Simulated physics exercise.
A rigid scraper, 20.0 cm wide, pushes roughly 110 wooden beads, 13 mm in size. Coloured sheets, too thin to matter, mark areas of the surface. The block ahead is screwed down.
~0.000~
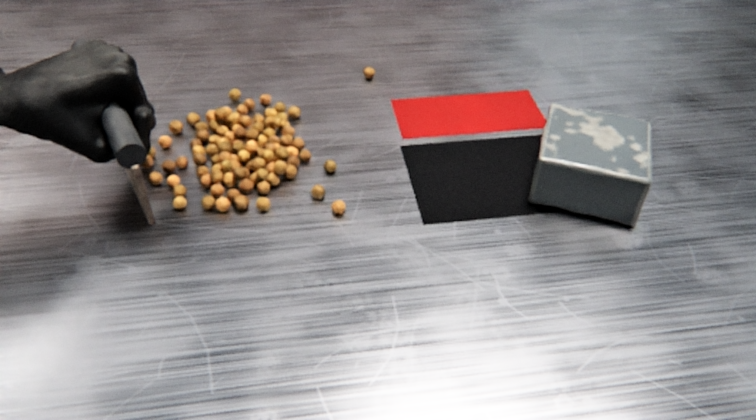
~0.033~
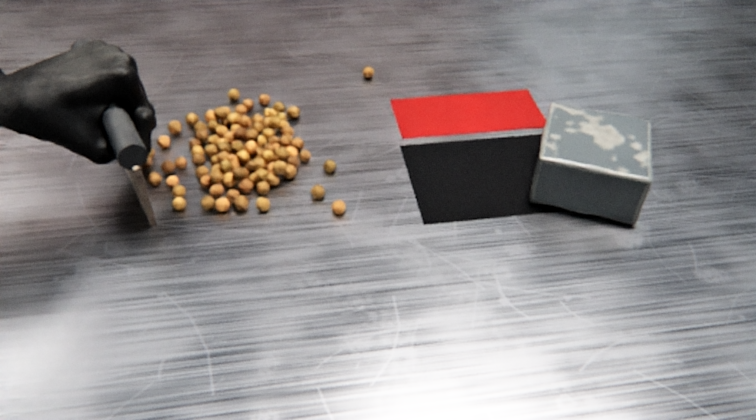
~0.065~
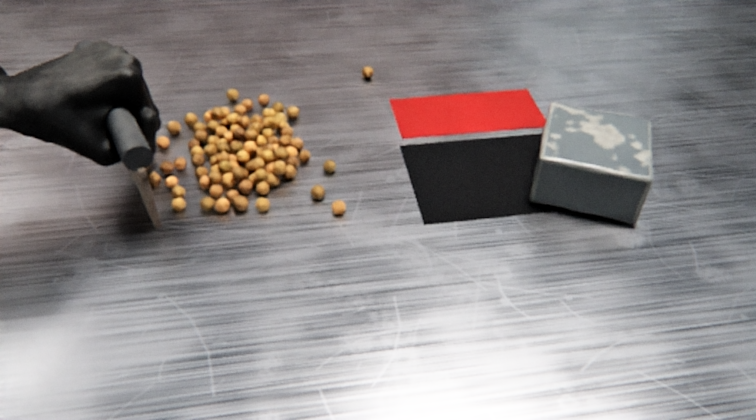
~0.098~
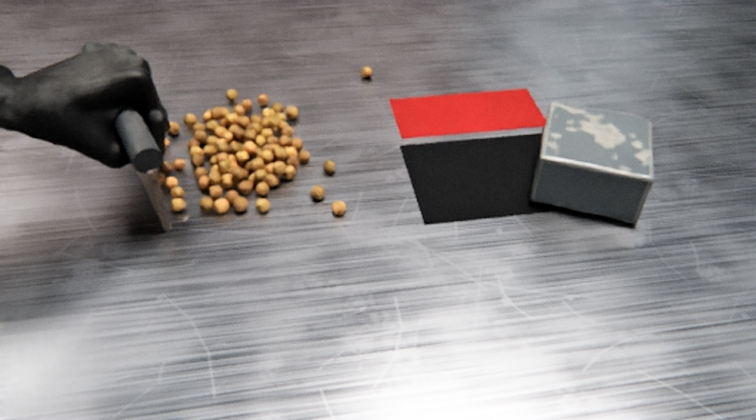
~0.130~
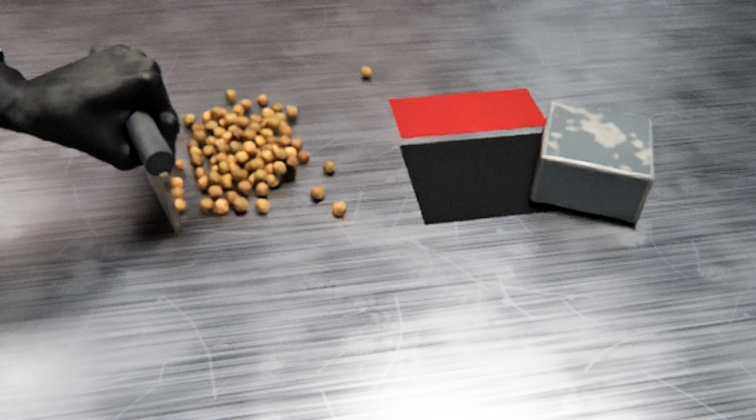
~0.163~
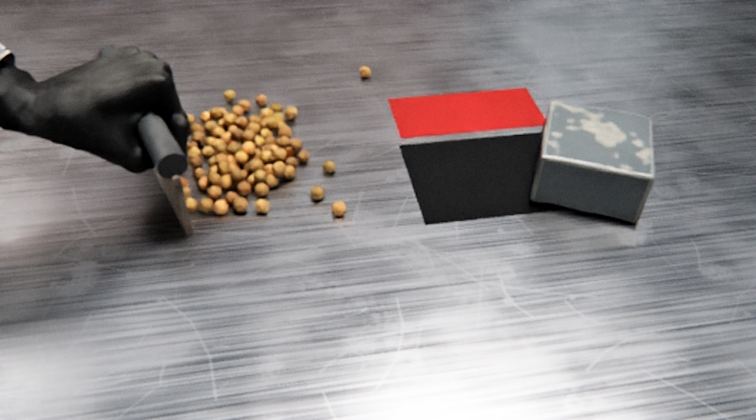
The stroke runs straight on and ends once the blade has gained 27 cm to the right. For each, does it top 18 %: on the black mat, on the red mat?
On the black mat: Over; on the red mat: Under.
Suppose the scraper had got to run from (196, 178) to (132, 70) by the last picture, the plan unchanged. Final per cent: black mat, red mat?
Black mat 40, red mat 25.
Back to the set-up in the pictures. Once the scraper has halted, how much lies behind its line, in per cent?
Some 40 per cent.
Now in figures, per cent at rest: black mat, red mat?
Black mat 30; red mat 0.
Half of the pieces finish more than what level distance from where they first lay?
Roughly 12 cm.
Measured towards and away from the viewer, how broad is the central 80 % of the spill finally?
Roughly 18 cm.
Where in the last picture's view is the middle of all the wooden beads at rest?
At about (379, 128).
After 0.52 s, scraper 16 cm from its start, spill 18 cm wide; off the mats 100 %.
After 0.87 s, scraper 27 cm from its start, spill 20 cm wide; black mat 20 %, off the mats 80 %.
After 1.17 s, scraper 29 cm from its start, spill 20 cm wide; black mat 30 %, off the mats 70 %.
In the end, at 1.4 s, black mat 30 %, red mat 0 %, off the mats 70 %.
